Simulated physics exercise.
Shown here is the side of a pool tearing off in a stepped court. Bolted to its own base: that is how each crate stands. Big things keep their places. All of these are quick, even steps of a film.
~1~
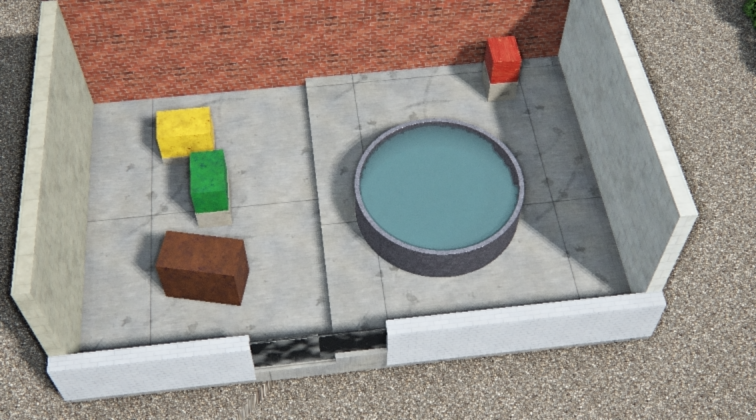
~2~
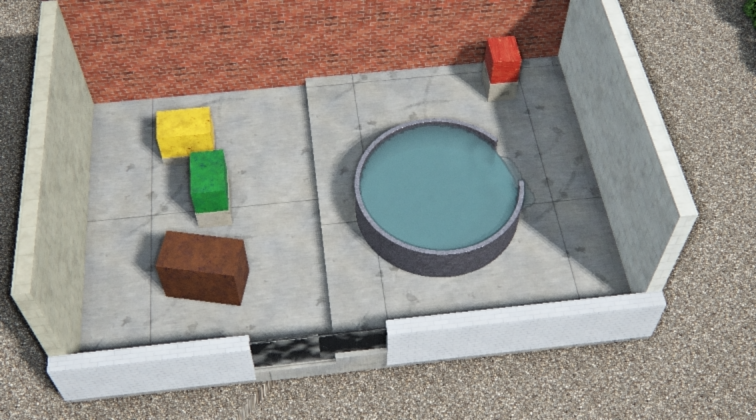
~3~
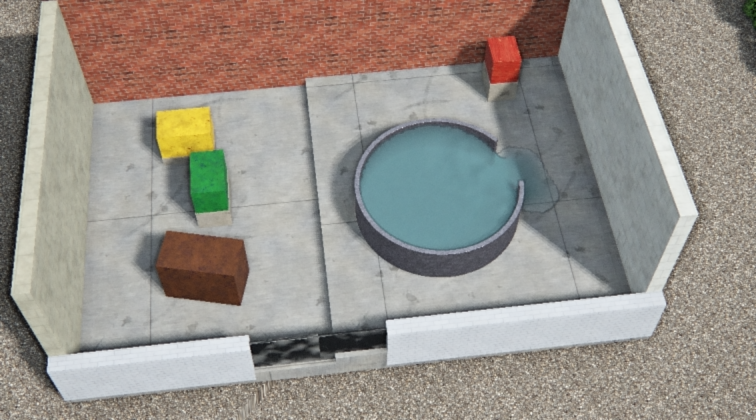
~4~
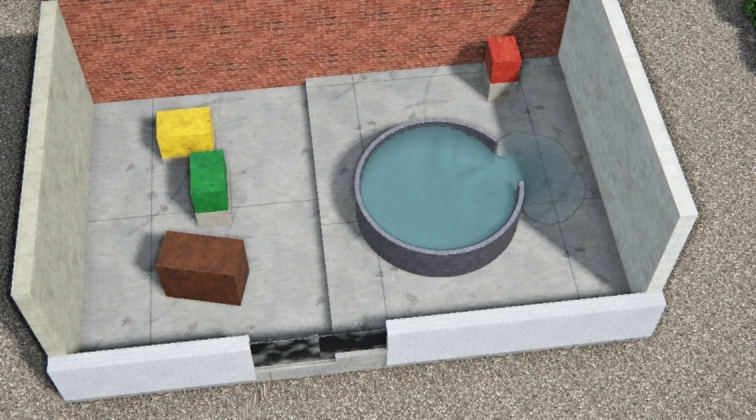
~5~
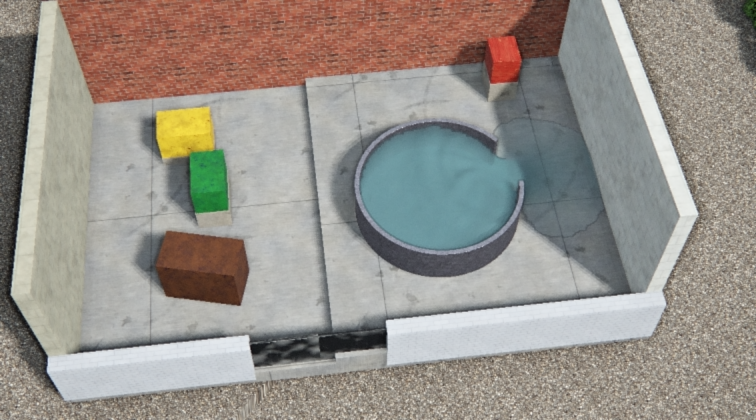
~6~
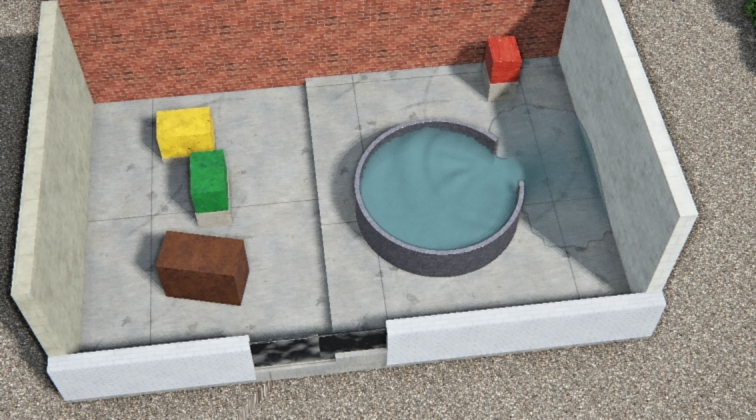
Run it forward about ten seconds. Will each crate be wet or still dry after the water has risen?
In the end the yellow crate ends up dry, the green crate ends up dry, the red crate ends up dry.
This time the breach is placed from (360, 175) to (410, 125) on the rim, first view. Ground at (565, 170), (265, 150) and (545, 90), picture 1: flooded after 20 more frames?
So it's nothing at the first, liquid at the second and nothing at the third.
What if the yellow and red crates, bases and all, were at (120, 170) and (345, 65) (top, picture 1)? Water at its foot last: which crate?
The yellow one.
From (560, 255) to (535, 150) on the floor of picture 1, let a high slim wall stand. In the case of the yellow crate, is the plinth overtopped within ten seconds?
Looking at it, the yellow one is left alone in the end.
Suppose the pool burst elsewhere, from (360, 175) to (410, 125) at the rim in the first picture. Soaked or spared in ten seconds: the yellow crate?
Yellow crate: Overtopped.
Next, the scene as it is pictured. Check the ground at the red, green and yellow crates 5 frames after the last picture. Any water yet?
Red crate wet; green crate dry; yellow crate dry.
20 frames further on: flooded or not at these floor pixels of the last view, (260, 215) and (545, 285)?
Dry, wet.
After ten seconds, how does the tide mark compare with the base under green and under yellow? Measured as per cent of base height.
Around 20 % and 60 %.
A moment on, water covers 15 % of the floor; the yellow crate not reached, the green crate not reached, the red crate water round its plinth.
Next, water covers 20 % of the floor; the yellow crate not reached, the green crate not reached, the red crate water round its plinth.
Then, water covers 35 % of the floor; the yellow crate not reached, the green crate not reached, the red crate water round its plinth.
Later, water covers 80 % of the floor; the yellow crate water round its plinth, the green crate water round its plinth, the red crate water round its plinth.
In the end, water covers 100 % of the floor; the yellow crate stayed above the water, the green crate stayed above the water, the red crate stayed above the water.
